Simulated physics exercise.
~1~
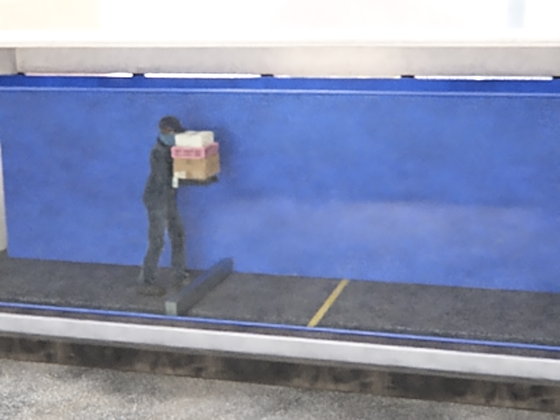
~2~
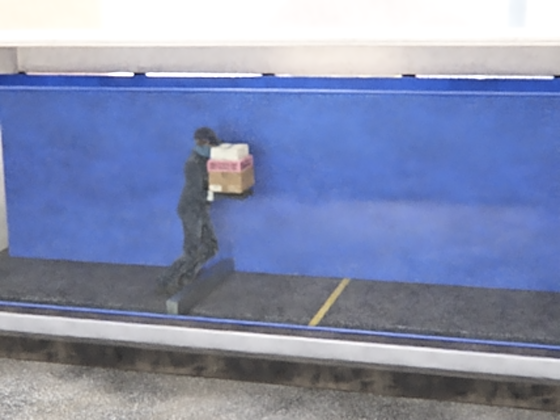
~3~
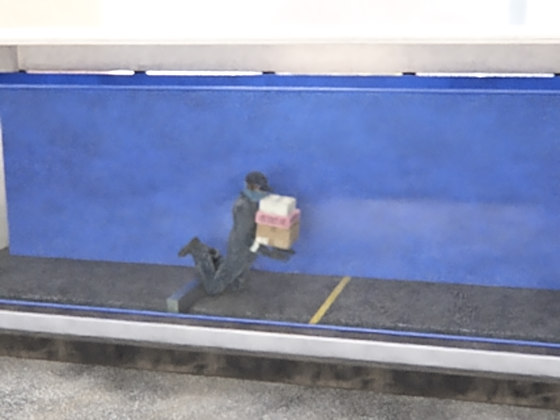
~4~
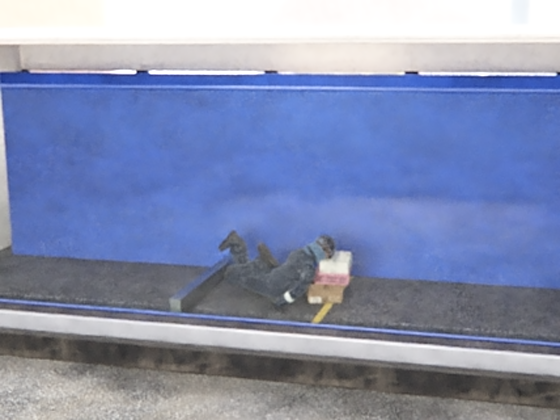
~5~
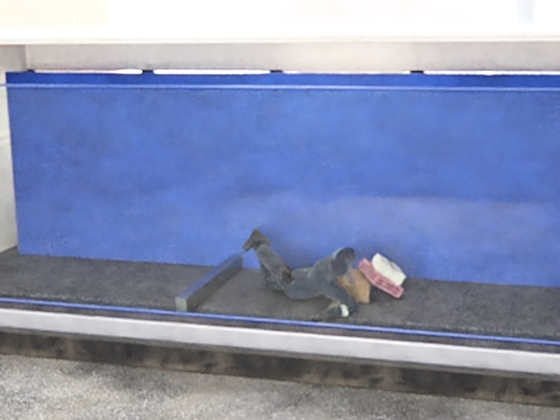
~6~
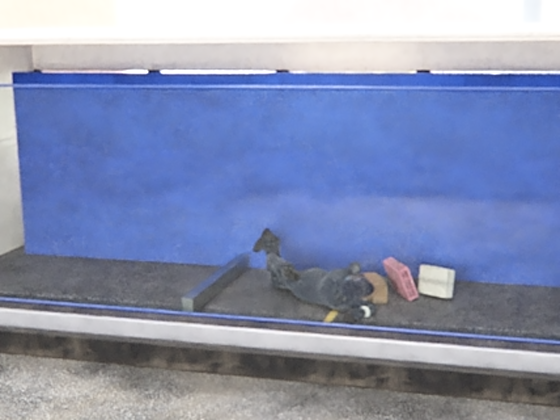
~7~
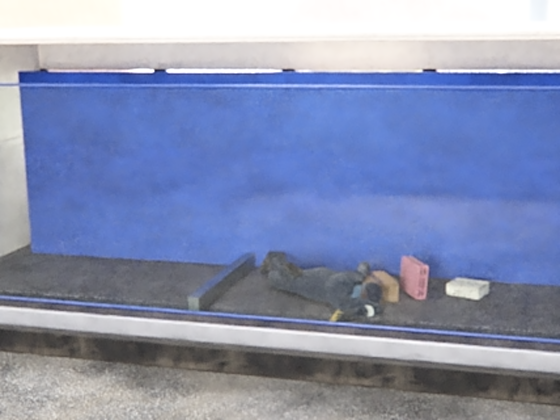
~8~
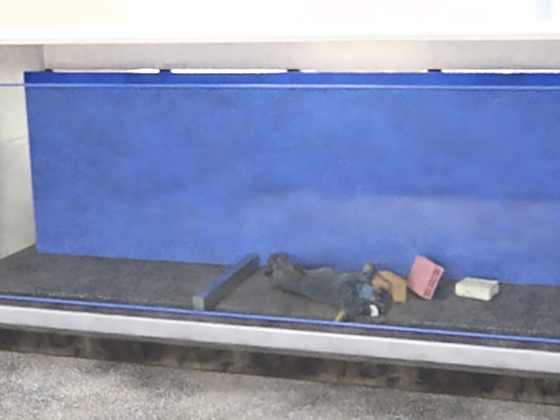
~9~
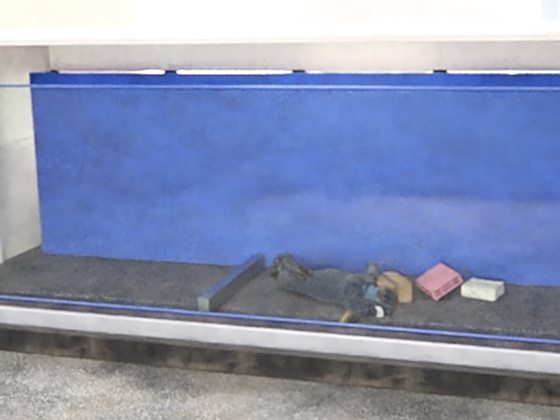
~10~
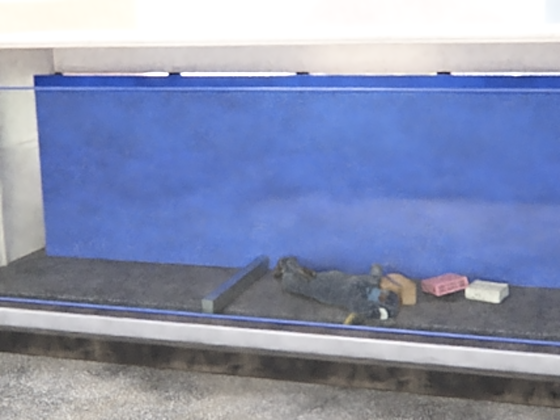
Masked person carrying three stacked boxes trips over a low rail and falls flat, boxes tumbling right past the yellow line.
